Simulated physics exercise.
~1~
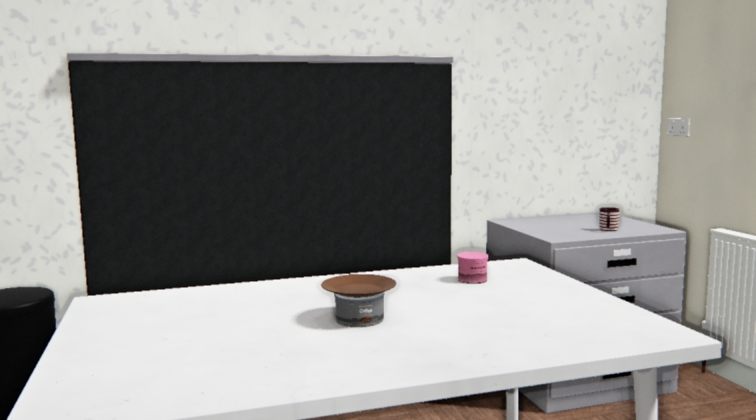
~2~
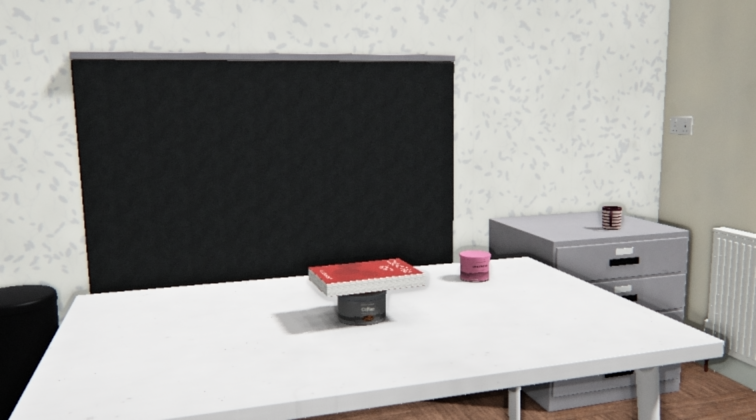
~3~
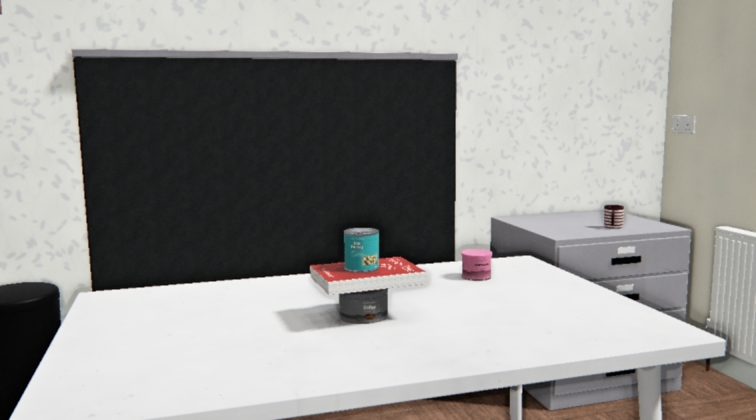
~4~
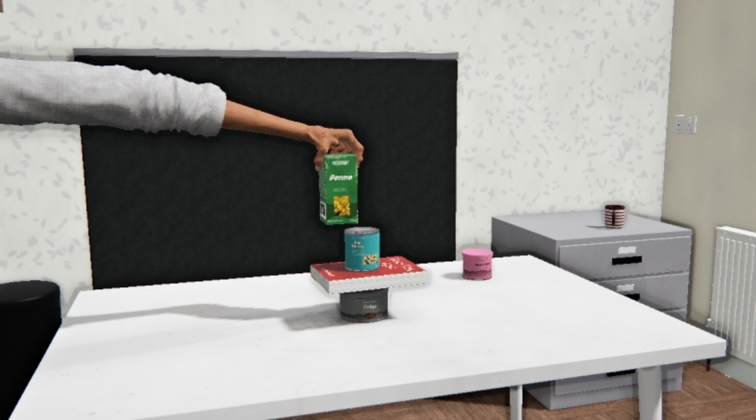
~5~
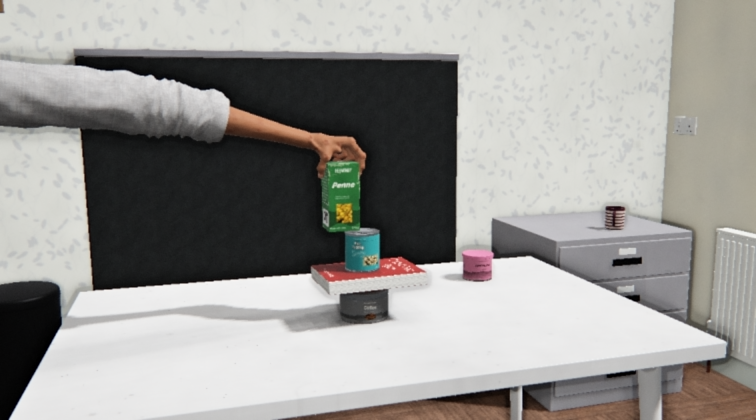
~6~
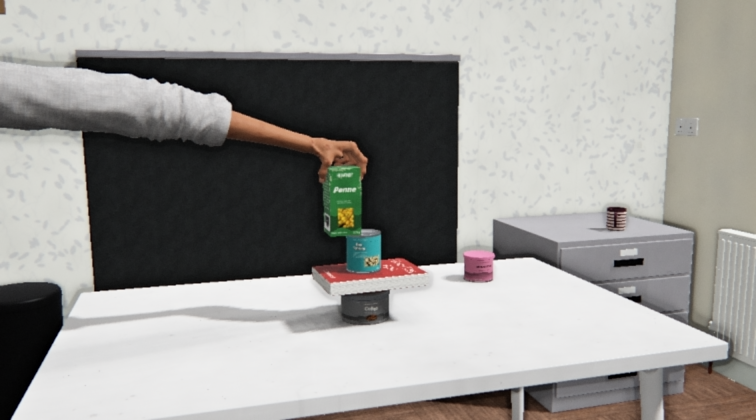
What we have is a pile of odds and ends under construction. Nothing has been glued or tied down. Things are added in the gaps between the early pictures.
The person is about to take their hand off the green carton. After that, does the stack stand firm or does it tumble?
Pretty sure the pile is unstable there.
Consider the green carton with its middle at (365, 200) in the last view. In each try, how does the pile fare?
Afterwards the pile remains stable.
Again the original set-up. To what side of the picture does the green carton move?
It goes leftward.
Then, 0.40 s after the last picture, green carton now fallen.
Then, 0.50 s after the last picture, things are still on the move.
Then, 0.60 s after the last picture, as before.
At rest, fallen, green carton; the other 5 in place. Seen from the same camera at the end, green carton near (220, 323). The pile loses its balance.
